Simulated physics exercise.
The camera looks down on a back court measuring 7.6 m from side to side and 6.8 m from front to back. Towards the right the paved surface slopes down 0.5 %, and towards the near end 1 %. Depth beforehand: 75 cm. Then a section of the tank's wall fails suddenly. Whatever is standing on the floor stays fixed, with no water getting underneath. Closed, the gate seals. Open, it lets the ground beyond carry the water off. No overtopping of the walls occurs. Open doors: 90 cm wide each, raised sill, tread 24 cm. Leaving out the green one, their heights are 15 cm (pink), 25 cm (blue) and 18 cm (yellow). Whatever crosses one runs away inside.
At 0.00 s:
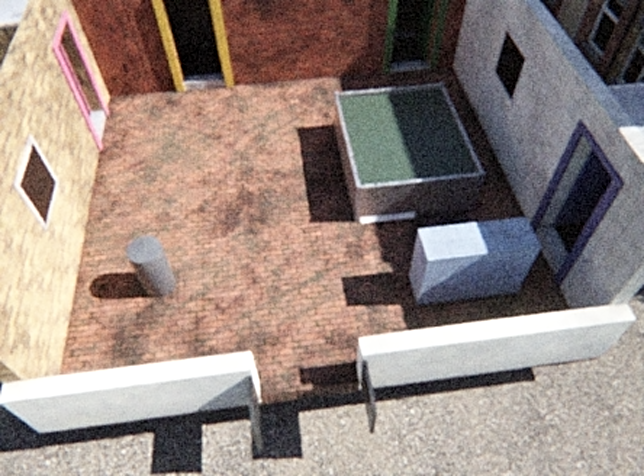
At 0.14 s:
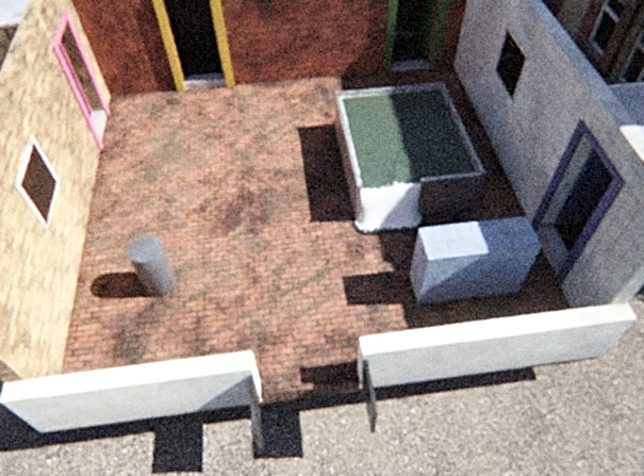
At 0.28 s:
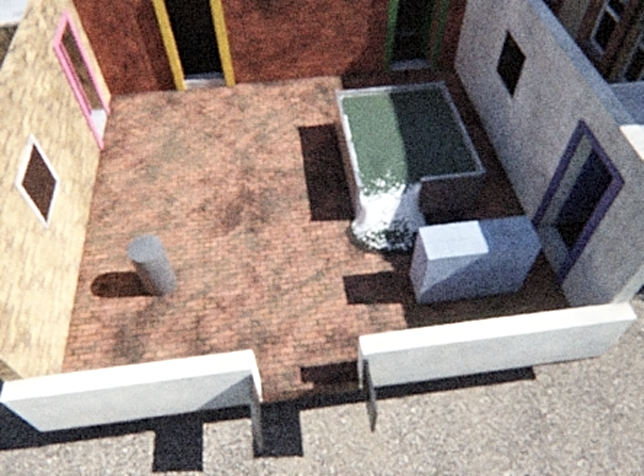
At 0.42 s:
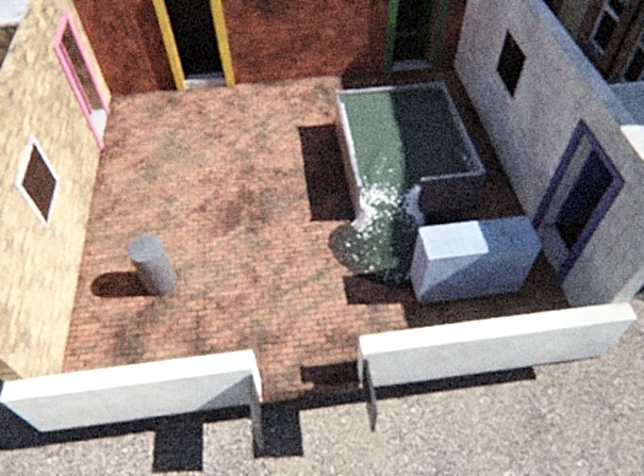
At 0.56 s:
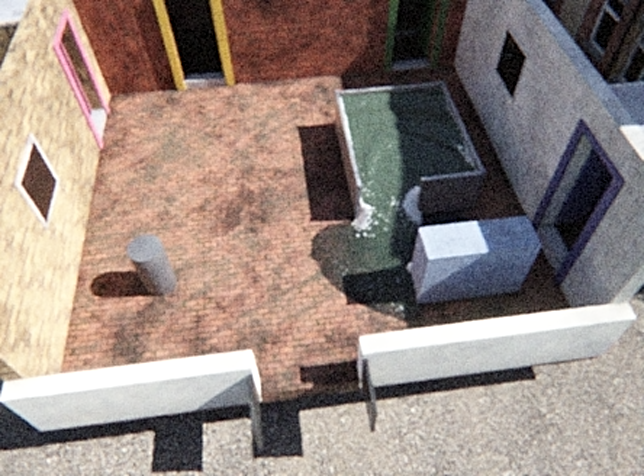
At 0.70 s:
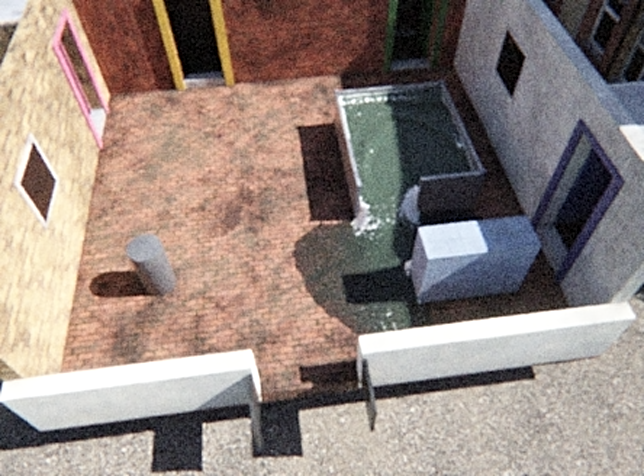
Water pouring from a gap in the near side of a raised tank, spreading across brick paving around a pale block.
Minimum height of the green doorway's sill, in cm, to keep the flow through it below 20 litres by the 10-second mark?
Roughly 6.5 cm.
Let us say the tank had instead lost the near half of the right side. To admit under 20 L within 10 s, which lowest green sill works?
With that break, close to 25 cm.
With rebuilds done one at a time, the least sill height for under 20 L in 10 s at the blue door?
Blue - roughly 20 cm.
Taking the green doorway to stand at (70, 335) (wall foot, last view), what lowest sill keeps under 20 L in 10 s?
Around 10.0 cm would do it.
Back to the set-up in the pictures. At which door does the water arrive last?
Final door: Yellow.
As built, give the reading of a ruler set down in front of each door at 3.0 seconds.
Depths in cm - pink: 0, blue: 20, yellow: 0, green: 0.
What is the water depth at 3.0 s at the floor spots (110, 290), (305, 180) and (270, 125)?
Depth: About 0, 0, 0 cm.
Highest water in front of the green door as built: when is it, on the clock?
Roughly at 6.5 s.
After 1.4 s water covers 20 % of the floor, deepest (46 cm) near (416, 271); it has not reached the green door.
After 3.0 s water covers 35 % of the floor, deepest (30 cm) near (416, 271); it has not reached the green door.
After 10.0 s water covers 95 % of the floor, deepest (12 cm) near (559, 338); 7 cm at the green door, 16 litres in over its 7 cm sill.
At the green door as built, the water arrived by 4.1 s and peaked near 11 cm at 6.4 s.
With a sill of 6 cm, 27 litres would have come in within the 10 s; with 8 cm, 9 litres. So under 20 litres takes about 6.5 cm.
